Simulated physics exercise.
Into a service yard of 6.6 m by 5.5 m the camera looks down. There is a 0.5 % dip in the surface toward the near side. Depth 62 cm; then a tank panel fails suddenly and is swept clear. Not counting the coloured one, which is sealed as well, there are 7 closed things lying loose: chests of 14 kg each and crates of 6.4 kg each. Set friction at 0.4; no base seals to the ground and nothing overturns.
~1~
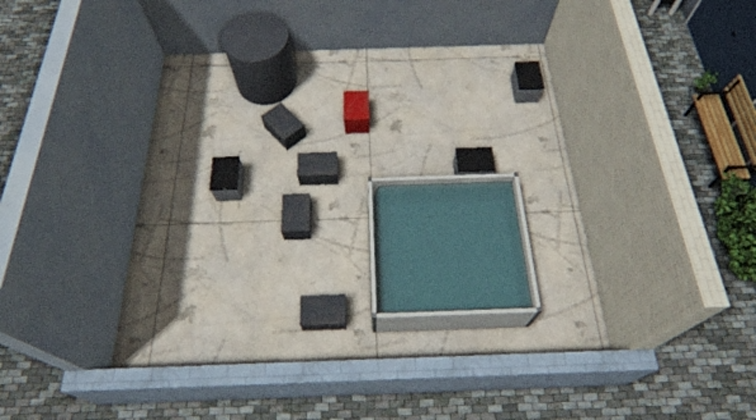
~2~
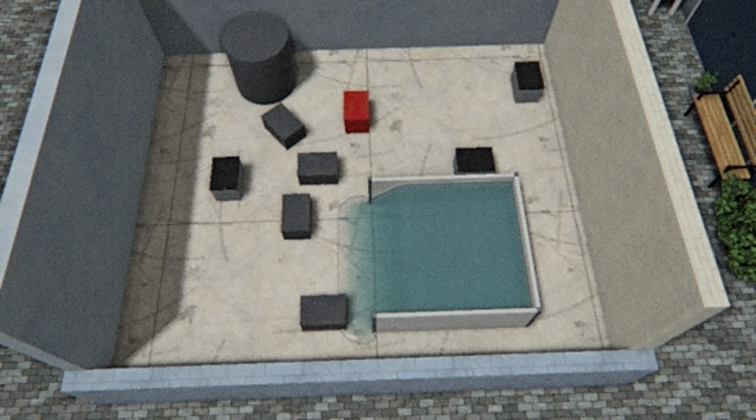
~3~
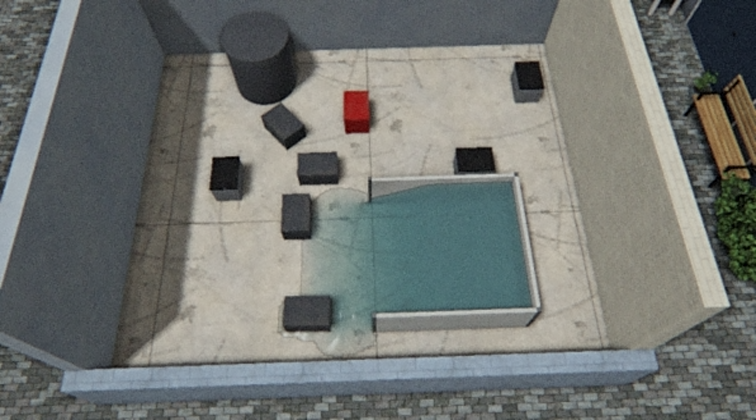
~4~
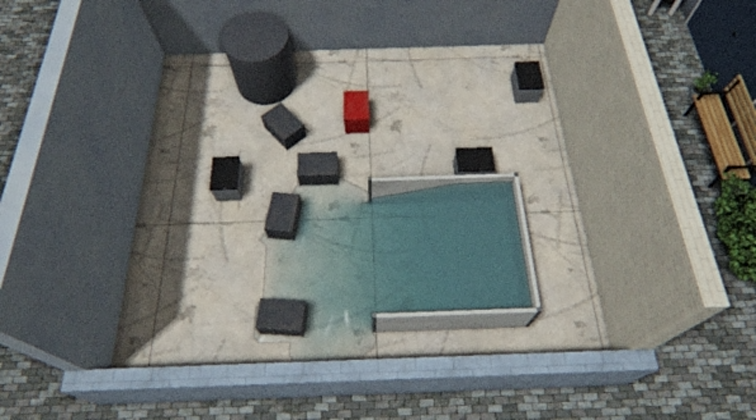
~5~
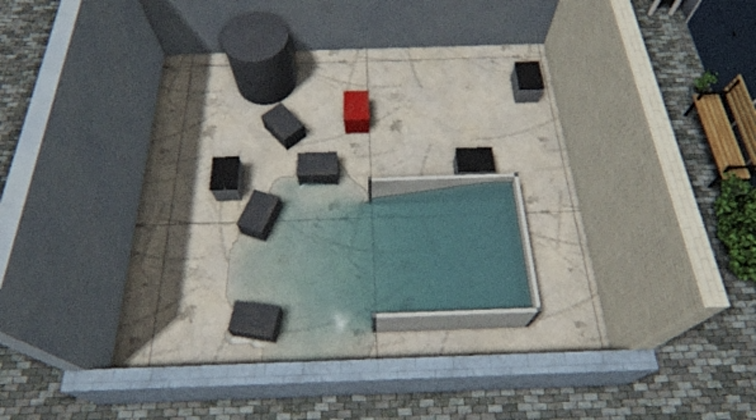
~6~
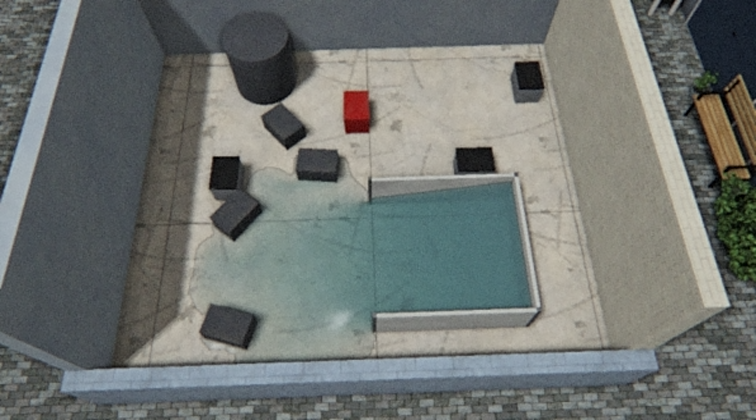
Water spreads leftward from a pale-walled tank across the floor of a walled yard, seen from high above by a still camera. Dark grey boxes lie scattered left of and behind the blue-green pool, with a red box toward the back and a dark cylinder at back left. Once the tank's left side opens, the sheet pushes the nearest-side box left, then carries and turns a second, while another barely shifts.
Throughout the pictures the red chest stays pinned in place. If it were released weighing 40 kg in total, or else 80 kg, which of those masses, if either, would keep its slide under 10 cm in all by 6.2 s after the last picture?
Doubling the load is unnecessary.
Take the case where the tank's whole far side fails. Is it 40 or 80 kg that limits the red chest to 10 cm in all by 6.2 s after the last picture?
In that case only the larger load is enough.
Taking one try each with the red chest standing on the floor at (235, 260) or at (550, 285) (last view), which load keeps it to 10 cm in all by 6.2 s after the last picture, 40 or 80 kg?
At the first place nothing works, and at the second the small mass does it.
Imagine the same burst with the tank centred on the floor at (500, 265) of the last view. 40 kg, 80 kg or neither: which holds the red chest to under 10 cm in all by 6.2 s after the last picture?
For that case: Lighter one suffices.
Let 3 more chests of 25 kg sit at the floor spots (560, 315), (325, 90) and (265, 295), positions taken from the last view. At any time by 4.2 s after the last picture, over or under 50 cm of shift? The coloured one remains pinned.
One after another they come out within the mark, within the mark, beyond the mark.
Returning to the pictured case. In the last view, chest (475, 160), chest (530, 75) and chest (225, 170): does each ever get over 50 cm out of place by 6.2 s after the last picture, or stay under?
Below the mark, below the mark, beyond the mark.
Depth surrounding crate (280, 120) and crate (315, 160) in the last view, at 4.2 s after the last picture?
Roughly 6 and 5 cm.
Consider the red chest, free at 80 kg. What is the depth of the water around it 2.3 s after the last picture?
Depth: Approx. 0 cm.
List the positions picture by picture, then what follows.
The red chest at (356, 105) rests on the ground; water covers 3.7 m2; 0 of 8 have shifted, in the first frame.
The red chest at (356, 105), on the bottom; 4.7 m2 under water; 0 of 8 have shifted, in the second frame.
The red chest at (356, 105) rests on the ground; water covers 5.8 m2; 1 of 8 have shifted, in the third frame.
The red chest at (356, 105) rests on the ground; 7.1 m2 under water; 2 of 8 have shifted, in the fourth frame.
The red chest at (356, 105) rests on the ground; water covers 8.5 m2; 2 of 8 have shifted, in the fifth frame.
The red chest at (356, 105) rests on the ground; 9.9 m2 under water; 3 of 8 have shifted, in the sixth frame.
Then, 0.6 s after the last picture the red chest would be 0 cm from its start with 40 kg and 0 cm from its start with 80 kg; 0 cm of water round it then.
Then, 2.3 s after the last picture the red chest would be 0 cm from its start with 40 kg and 0 cm from its start with 80 kg; 0 cm of water round it then.
Then, 4.2 s after the last picture the red chest would be 1 cm from its start with 40 kg and 0 cm from its start with 80 kg; 4 cm of water round it then.
Then, 6.2 s after the last picture the red chest would be 2 cm from its start with 40 kg and 0 cm from its start with 80 kg; 6 cm of water round it then.
